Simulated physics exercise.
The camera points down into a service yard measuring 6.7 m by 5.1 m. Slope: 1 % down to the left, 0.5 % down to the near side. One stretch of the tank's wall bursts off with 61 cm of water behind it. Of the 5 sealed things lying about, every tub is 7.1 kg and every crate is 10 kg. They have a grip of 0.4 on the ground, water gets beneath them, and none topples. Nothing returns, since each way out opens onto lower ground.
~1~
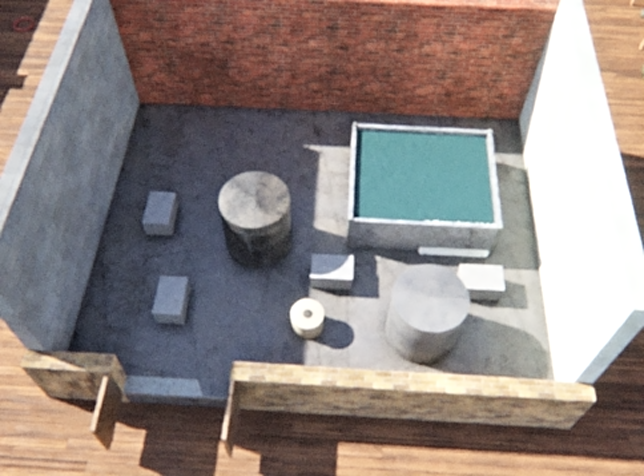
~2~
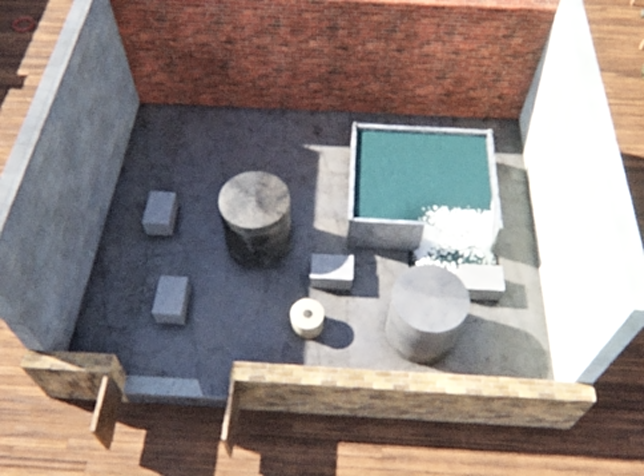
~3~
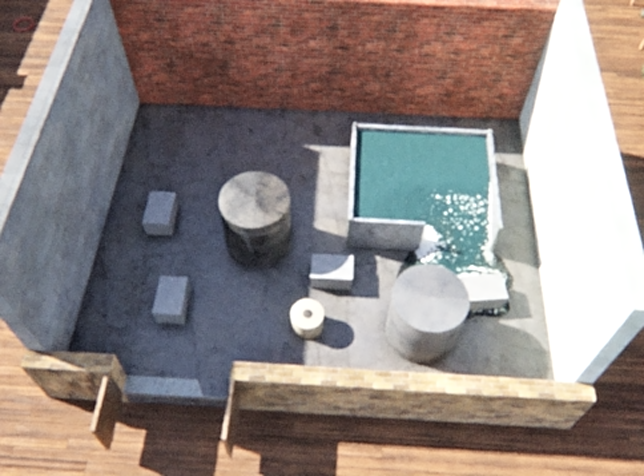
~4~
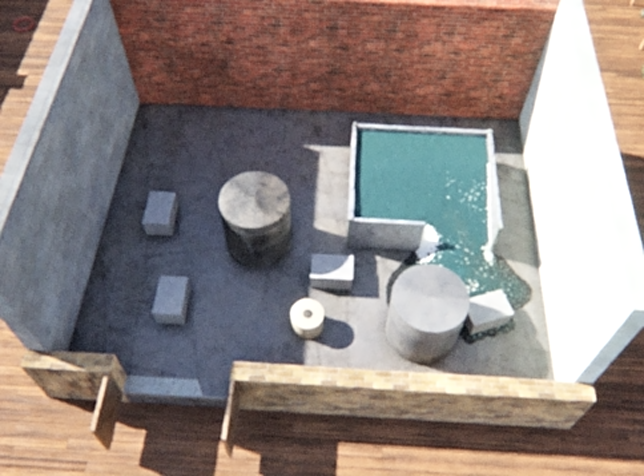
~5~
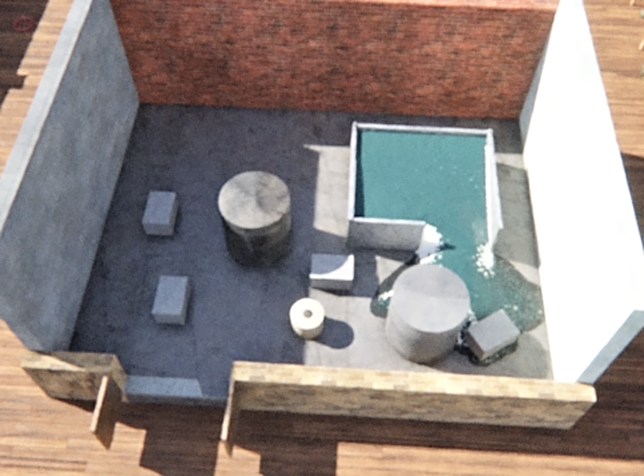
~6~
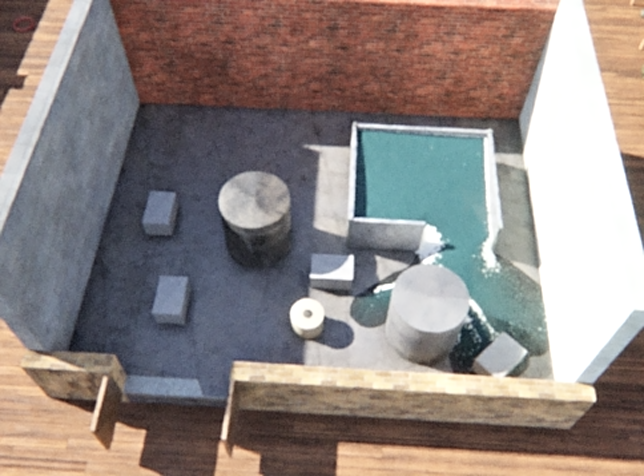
Water bursts through the tank's front wall and pushes one crate across the yard floor.
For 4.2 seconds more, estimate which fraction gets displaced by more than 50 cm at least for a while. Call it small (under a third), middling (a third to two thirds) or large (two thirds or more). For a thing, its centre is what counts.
Large, two thirds or more.
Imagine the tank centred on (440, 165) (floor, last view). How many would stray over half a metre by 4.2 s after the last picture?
Then 4 of them would.
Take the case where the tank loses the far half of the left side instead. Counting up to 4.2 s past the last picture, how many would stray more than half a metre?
Result: 2.
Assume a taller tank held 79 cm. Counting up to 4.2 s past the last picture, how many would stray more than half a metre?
That would make 5 of them.
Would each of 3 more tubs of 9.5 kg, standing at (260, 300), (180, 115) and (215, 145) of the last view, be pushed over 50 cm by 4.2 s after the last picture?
Taking them one by one: It goes beyond, then it stays within, then it stays within.
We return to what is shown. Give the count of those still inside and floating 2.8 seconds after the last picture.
1 of them.
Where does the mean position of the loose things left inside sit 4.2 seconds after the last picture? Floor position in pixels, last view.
At about (134, 267).
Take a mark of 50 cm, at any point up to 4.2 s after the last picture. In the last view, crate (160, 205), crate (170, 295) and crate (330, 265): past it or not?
The first is inside the limit, the second beyond the limit, and the third beyond the limit.
Then, 0.4 s after the last picture 1 of 5 are over 50 cm from their spots; 1 afloat.
Then, 1.5 s after the last picture 2 of 5 are over 50 cm from their spots; 1 afloat.
Then, 2.8 s after the last picture 3 of 5 are over 50 cm from their spots; 1 afloat.
Then, 4.2 s after the last picture 4 of 5 are over 50 cm from their spots, and 4 have been at some point; 4 afloat.
